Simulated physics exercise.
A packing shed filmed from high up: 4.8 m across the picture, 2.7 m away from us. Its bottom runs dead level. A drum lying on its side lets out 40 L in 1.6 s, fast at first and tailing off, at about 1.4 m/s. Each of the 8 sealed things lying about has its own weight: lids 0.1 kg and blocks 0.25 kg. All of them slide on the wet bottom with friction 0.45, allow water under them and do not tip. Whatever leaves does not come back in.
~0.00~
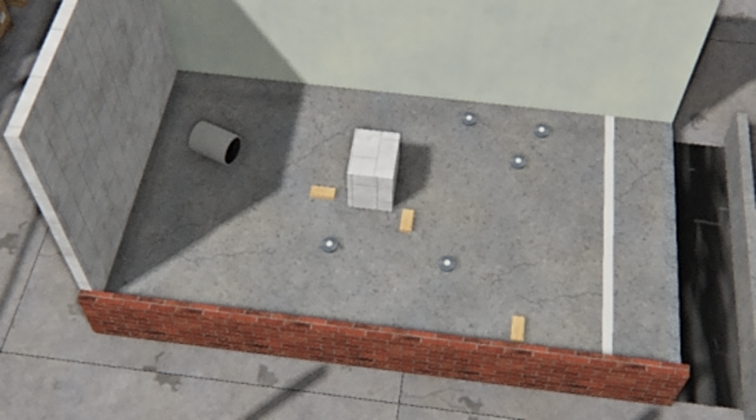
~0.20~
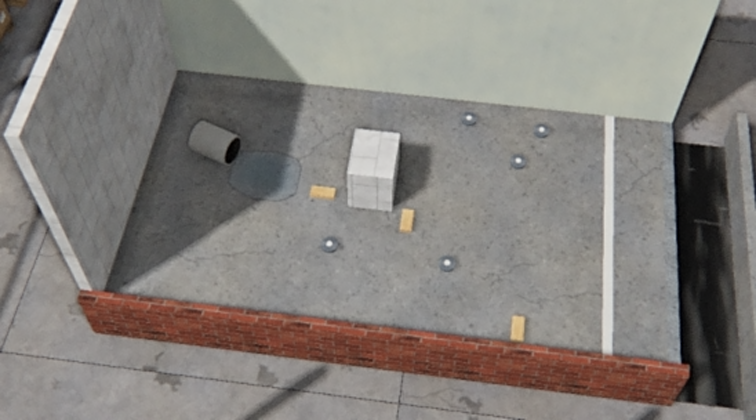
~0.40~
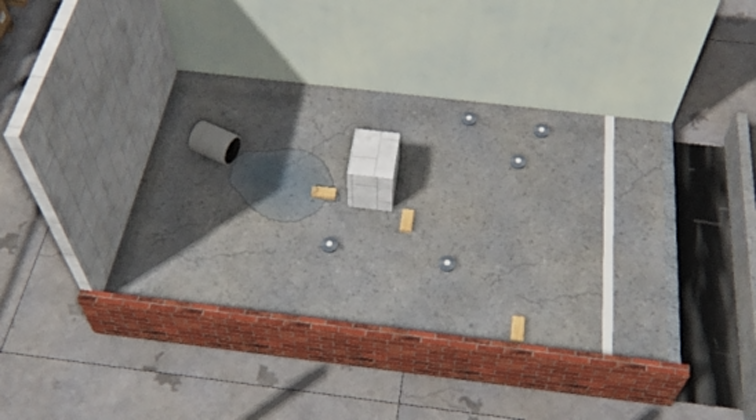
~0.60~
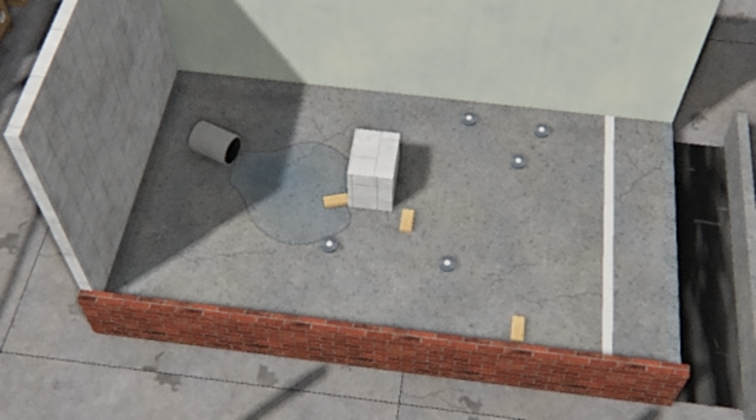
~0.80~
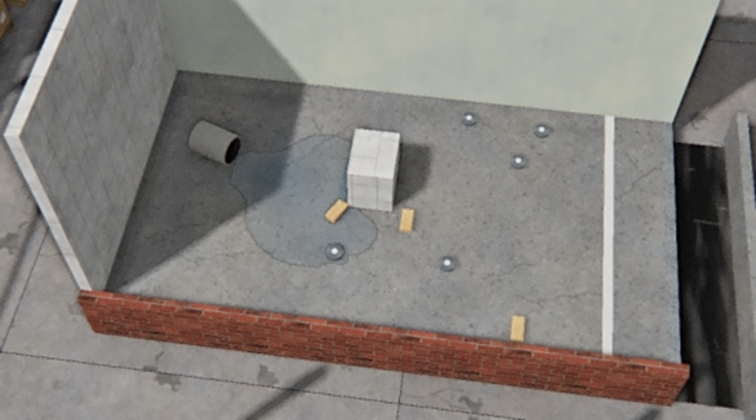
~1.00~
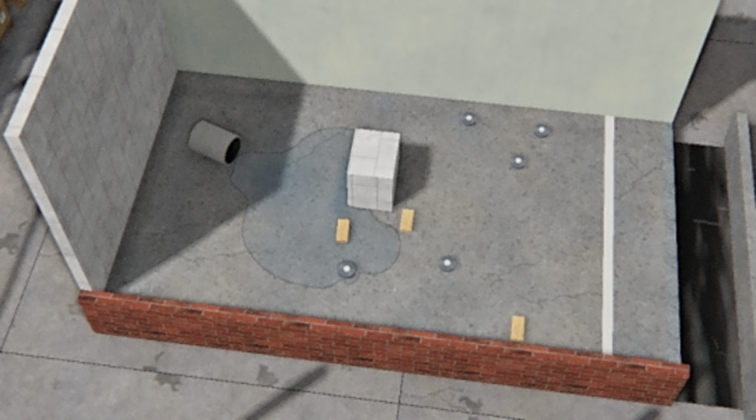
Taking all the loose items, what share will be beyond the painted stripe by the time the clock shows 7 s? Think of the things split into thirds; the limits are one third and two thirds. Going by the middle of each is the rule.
That makes less than one third of them.
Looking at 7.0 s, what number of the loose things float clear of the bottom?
0.
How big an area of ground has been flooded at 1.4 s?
Roughly 2.5 m2 of it is wet.
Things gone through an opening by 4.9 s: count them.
Tally so far: 0.
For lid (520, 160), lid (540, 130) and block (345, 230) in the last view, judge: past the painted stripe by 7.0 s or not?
Result, in listed order: Not done / not done / done.
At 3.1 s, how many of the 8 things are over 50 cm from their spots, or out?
The count is 2.
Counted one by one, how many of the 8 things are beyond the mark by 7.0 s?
By my count, the number is 1.
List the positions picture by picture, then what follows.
In the first frame, a block at (323, 191) rests on the ground; a lid at (329, 244) rests on the ground; 0.0 m2 under water; 0 of 8 have shifted.
In the second frame, a block at (323, 191), on the bottom; a lid at (329, 244) rests on the ground; 0.3 m2 under water; 0 of 8 have shifted.
In the third frame, a block at (324, 192) rests on the ground; a lid at (329, 244), on the bottom; water covers 0.6 m2; 0 of 8 have shifted.
In the fourth frame, a block at (336, 199), on the bottom, 16 cm from its start; a lid at (329, 244), on the bottom; water covers 0.9 m2; 1 of 8 have shifted.
In the fifth frame, a block at (337, 210) floats, 25 cm from its start; a lid at (335, 252) rests on the ground, 9 cm from its start; water covers 1.3 m2; 2 of 8 have shifted.
In the sixth frame, a block at (343, 230), afloat, 47 cm from its start; a lid at (347, 269) rests on the ground, 30 cm from its start; 1.7 m2 under water; 2 of 8 have shifted.
After 1.4 s 0 of 8 are over the mark; 1 afloat.
After 3.1 s 0 of 8 are over the mark; 2 afloat.
After 4.9 s 1 of 8 are over the mark; 1 afloat.
After 7.0 s 1 of 8 are over the mark; 0 afloat.
